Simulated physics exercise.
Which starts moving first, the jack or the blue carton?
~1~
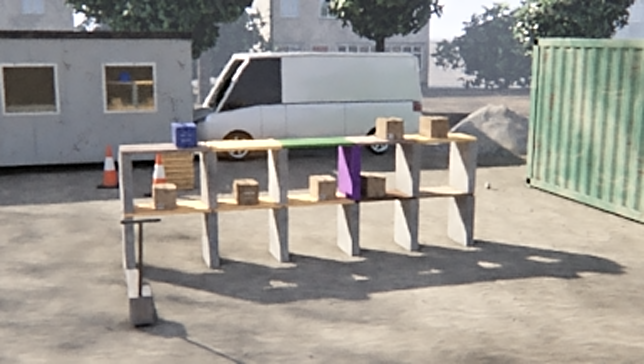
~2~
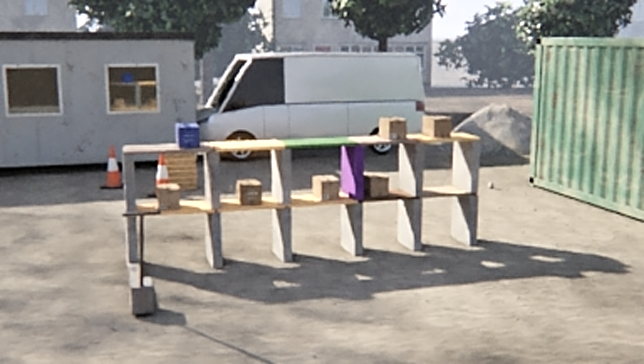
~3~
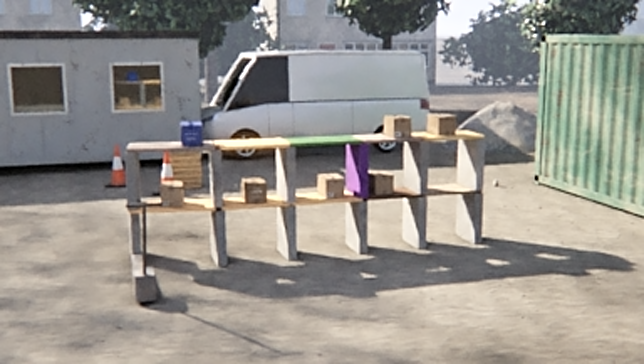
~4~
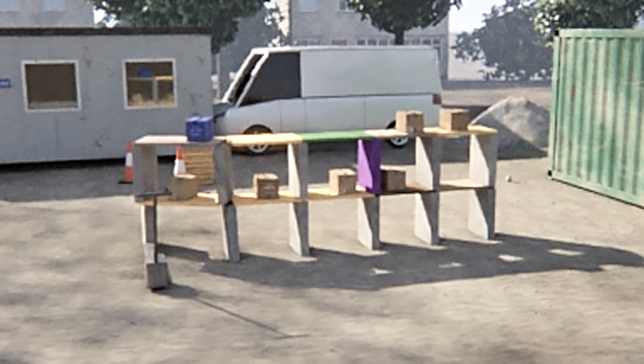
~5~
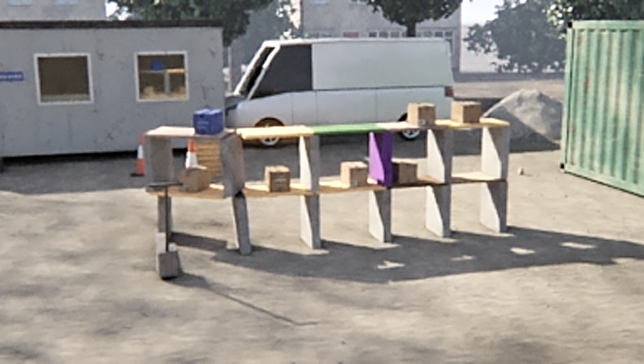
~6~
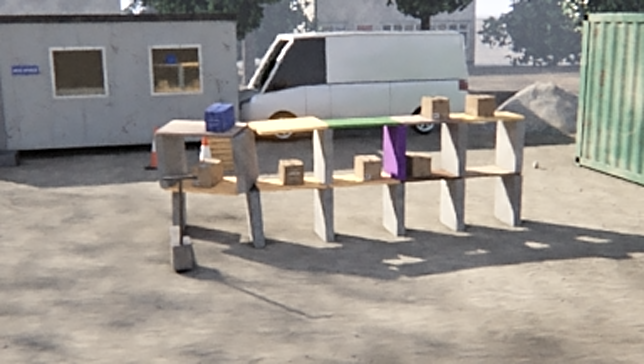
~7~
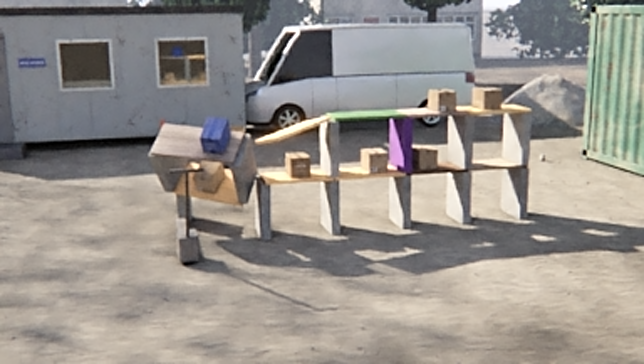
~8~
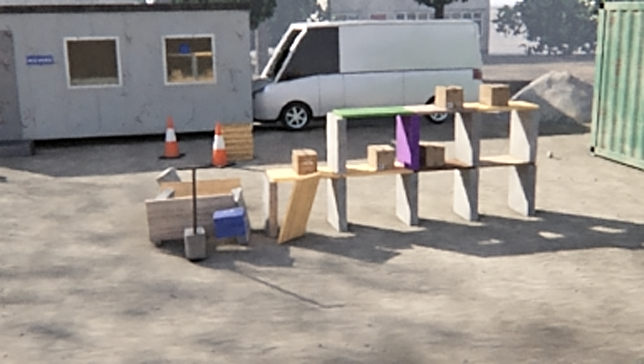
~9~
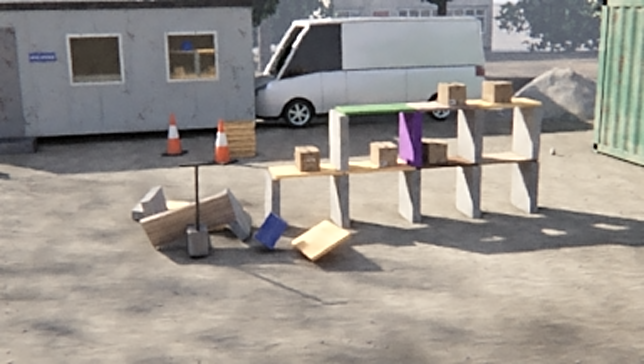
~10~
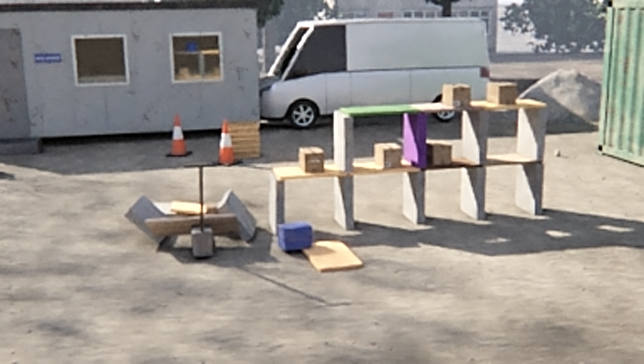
The jack starts moving first, sliding in at the foot of the left end. The blue carton only moves later, when that end gives way beneath it.
